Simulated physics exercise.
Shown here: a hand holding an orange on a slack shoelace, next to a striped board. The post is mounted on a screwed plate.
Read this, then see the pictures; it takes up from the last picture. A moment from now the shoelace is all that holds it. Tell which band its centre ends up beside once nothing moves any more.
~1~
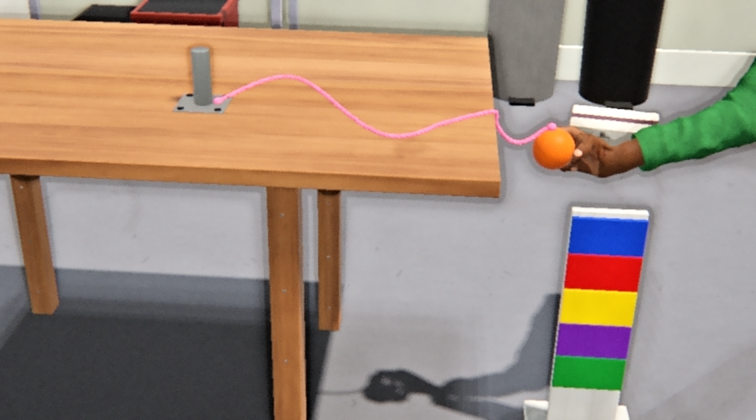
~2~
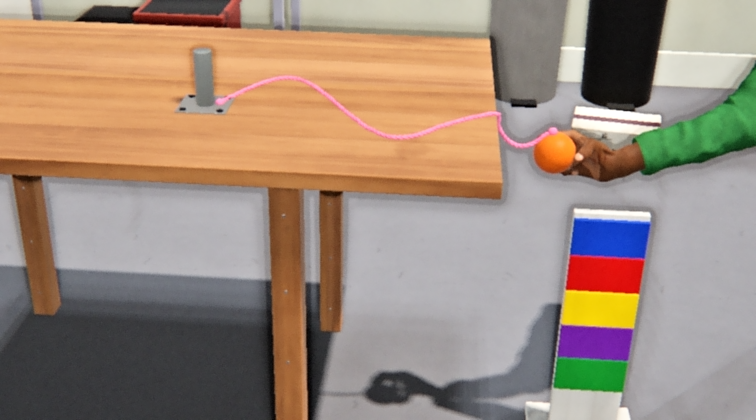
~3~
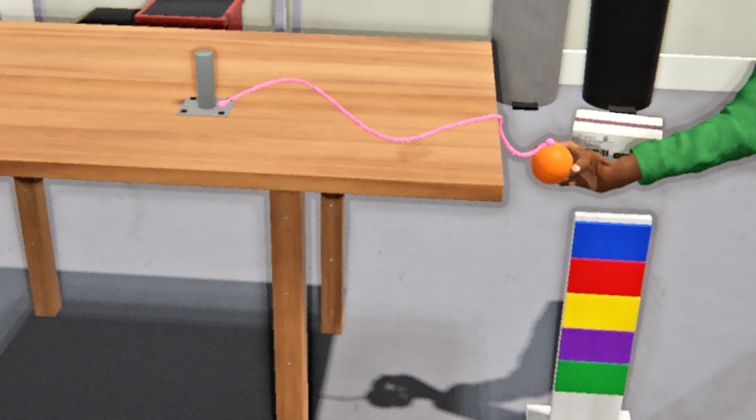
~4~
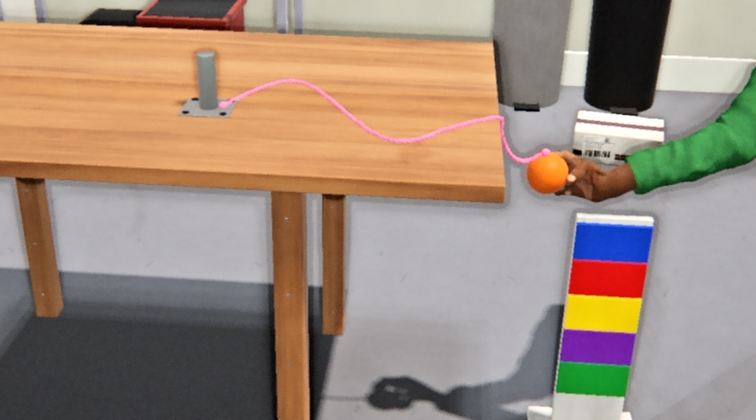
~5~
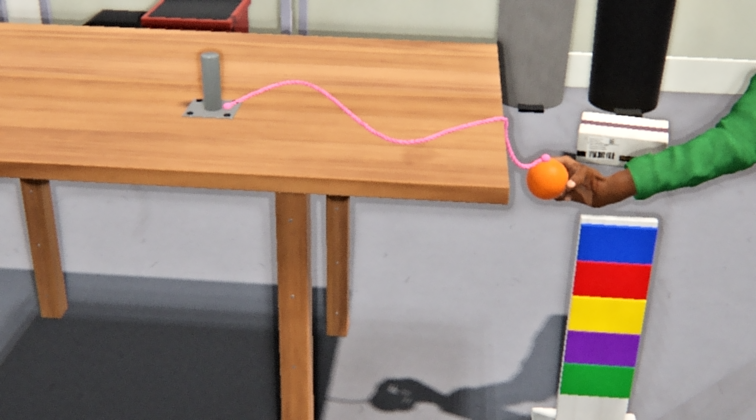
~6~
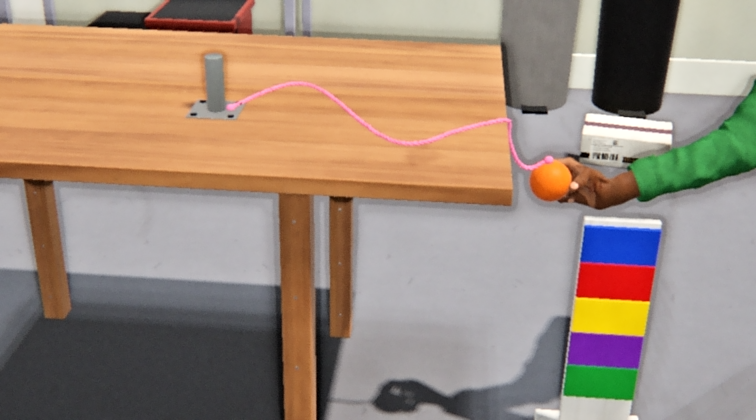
Beside the purple band.
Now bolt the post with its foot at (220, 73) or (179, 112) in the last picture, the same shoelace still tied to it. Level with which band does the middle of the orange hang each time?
Try one - yellow; try two - yellow.
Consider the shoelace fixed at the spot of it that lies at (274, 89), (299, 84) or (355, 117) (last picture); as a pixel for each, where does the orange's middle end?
Results: (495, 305); (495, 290); (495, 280).
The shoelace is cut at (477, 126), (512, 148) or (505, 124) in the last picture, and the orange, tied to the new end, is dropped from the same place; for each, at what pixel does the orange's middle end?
Cut 1: About (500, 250). Cut 2: About (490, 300). Cut 3: About (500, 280).
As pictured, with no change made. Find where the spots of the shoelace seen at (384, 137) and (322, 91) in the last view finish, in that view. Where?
First one close to (507, 120), second close to (370, 111).
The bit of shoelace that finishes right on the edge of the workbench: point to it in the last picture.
Check around (384, 137) - that's where it is.
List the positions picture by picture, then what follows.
Orange (553, 149); blue (608, 238); red (603, 274); yellow (598, 309); purple (593, 342); green (589, 374), in the first picture.
Orange (554, 153); shoelace through (246, 90) (311, 85) (348, 114) (411, 137) (483, 116), in the second picture.
Orange (551, 163), in the third picture.
Orange (547, 173); shoelace through (249, 93) (314, 88) (351, 117) (414, 140) (486, 120), in the fourth picture.
Orange (547, 179), in the fifth picture.
Orange (550, 181); shoelace through (257, 95) (322, 91) (358, 120) (422, 143) (493, 122), in the sixth picture.
Early on, orange near (535, 298); level with yellow.
Midway, orange near (472, 328); level with purple.
Near the end, orange near (494, 334); level with purple.
Finally, orange near (487, 334); level with purple. Its middle rests at the purple band.
